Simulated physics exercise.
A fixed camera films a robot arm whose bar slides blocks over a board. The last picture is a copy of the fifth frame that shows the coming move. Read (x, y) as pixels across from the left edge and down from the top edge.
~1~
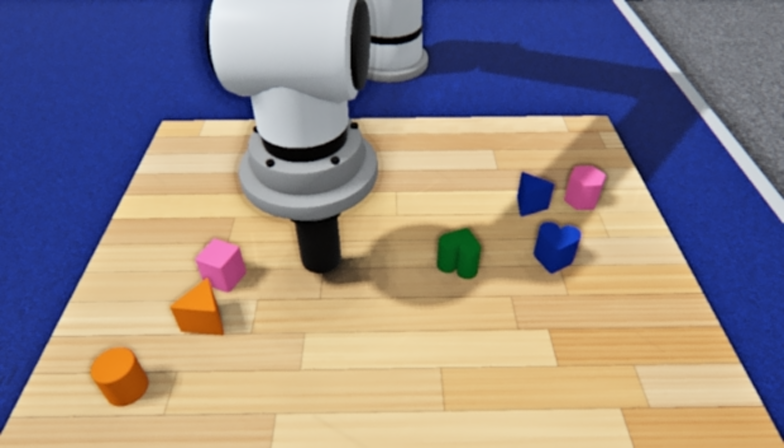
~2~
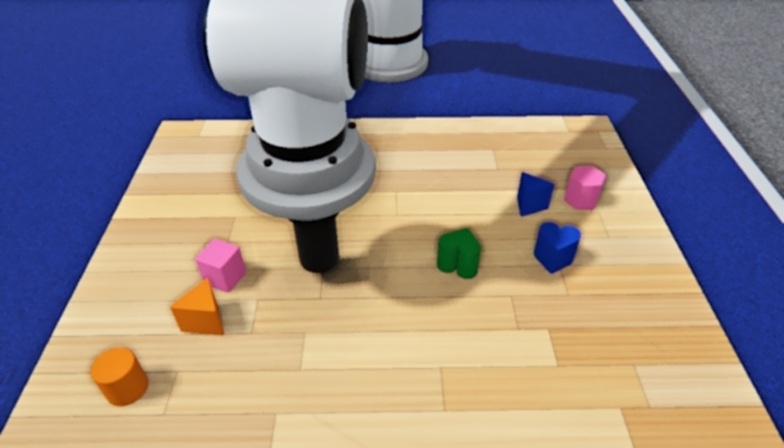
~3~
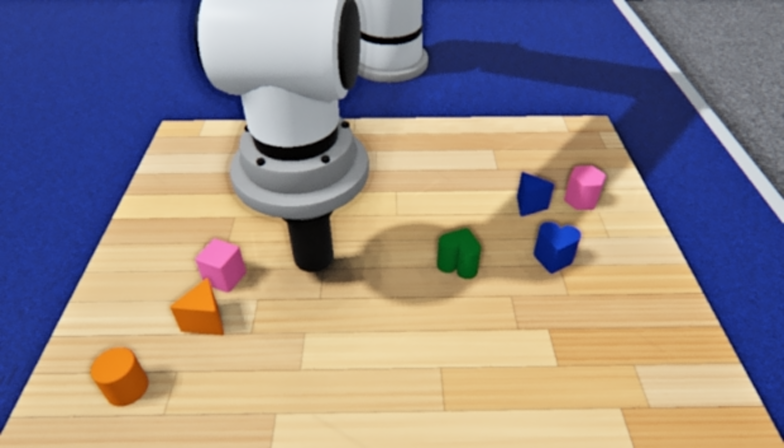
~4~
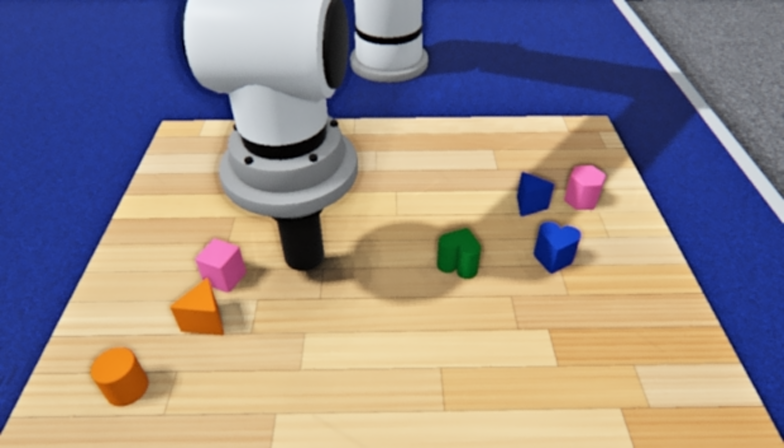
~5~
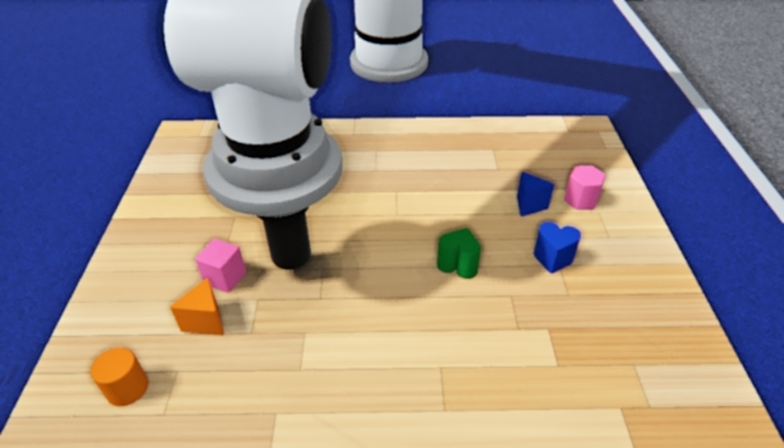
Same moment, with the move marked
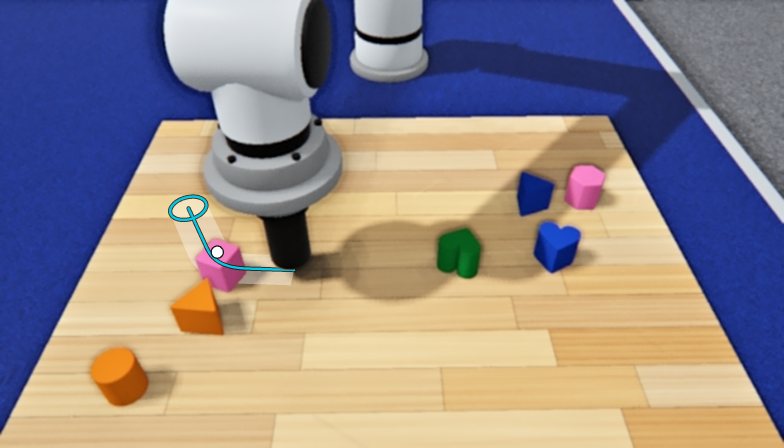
On a wooden tabletop set over a blue floor, a white and gray robot arm holds a black bar upright among scattered orange, pink, green and blue blocks. The arm slides the bar a short way left, drawing nearer the pink cube, while all the blocks stay still.
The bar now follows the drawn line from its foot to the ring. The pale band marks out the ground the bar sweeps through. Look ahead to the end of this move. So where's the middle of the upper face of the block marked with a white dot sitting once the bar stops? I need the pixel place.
I think it will end close to (179, 256).
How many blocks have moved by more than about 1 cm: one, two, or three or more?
Here I'd predict a lone block moving more than 1 cm.
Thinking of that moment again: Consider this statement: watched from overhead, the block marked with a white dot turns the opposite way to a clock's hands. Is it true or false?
It is true.
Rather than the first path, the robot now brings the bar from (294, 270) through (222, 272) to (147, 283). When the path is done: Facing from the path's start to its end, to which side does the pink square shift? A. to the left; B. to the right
Correct choice: A.
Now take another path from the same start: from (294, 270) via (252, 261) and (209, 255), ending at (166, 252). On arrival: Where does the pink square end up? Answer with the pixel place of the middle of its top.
When the path ends, it will be at (177, 256).
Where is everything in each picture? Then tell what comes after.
In the first frame, tip of the bar at (322, 261), middles of tops, orange triangle at (197, 297), pink square at (217, 252).
In the second frame, bar at (320, 260), nothing pushed.
In the third frame, bar at (314, 259), nothing pushed.
In the fourth frame, bar at (305, 258), nothing pushed.
In the fifth frame, bar at (292, 257), orange triangle at (197, 297), pink square at (217, 252).
The line goes from (294, 270) via (235, 268) and (203, 240), ending at (188, 208); the dot is on the pink square.
On the path given first. One third of the way, bar at (231, 254); pink square at (188, 258), turned 35° anticlockwise.
Two thirds of the way, bar at (199, 227); pink square at (179, 256), turned 70° anticlockwise.
At the end, bar at (184, 195); orange triangle unmoved; pink square at (179, 256), turned 70° anticlockwise.
